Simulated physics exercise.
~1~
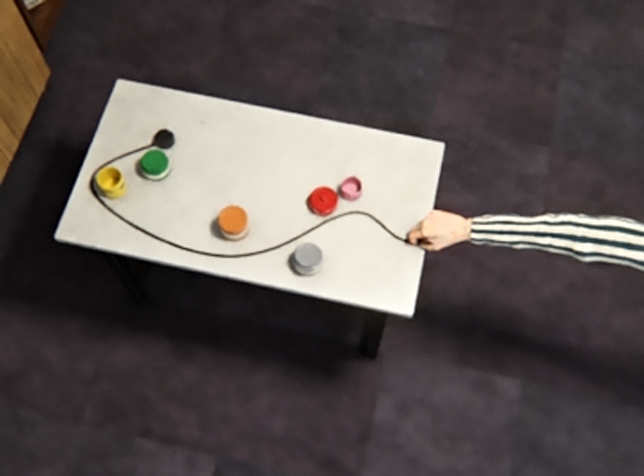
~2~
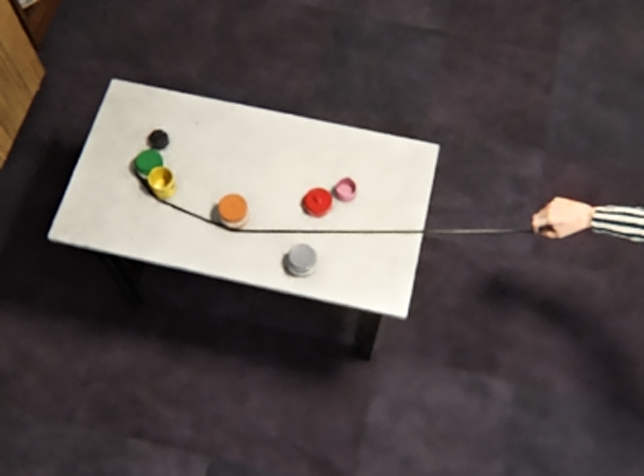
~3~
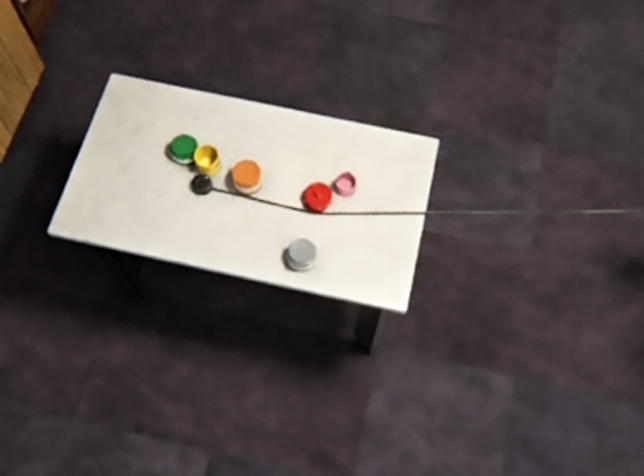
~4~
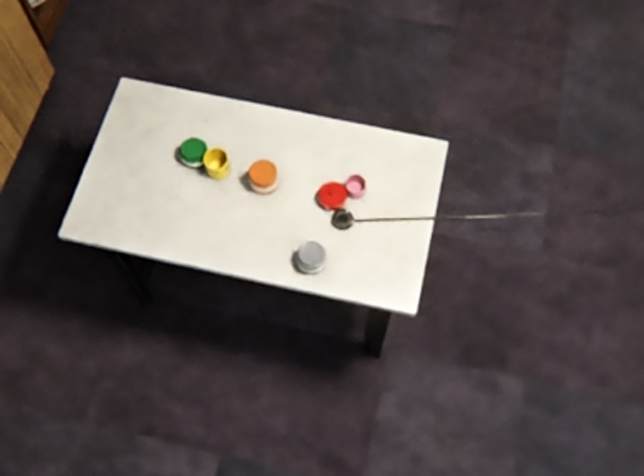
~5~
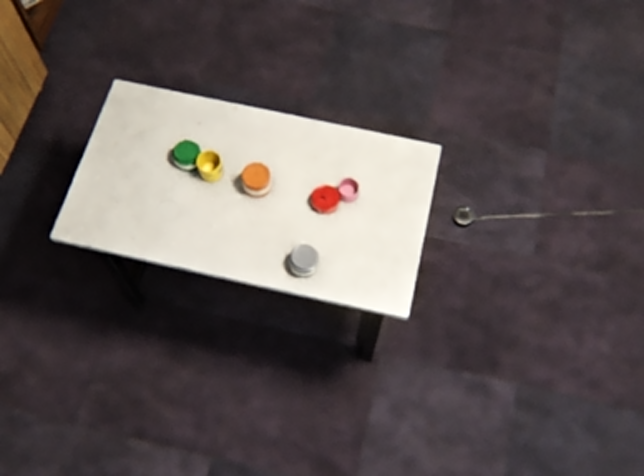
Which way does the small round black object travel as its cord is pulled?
It moves to the right, crossing the table and going past its right edge.
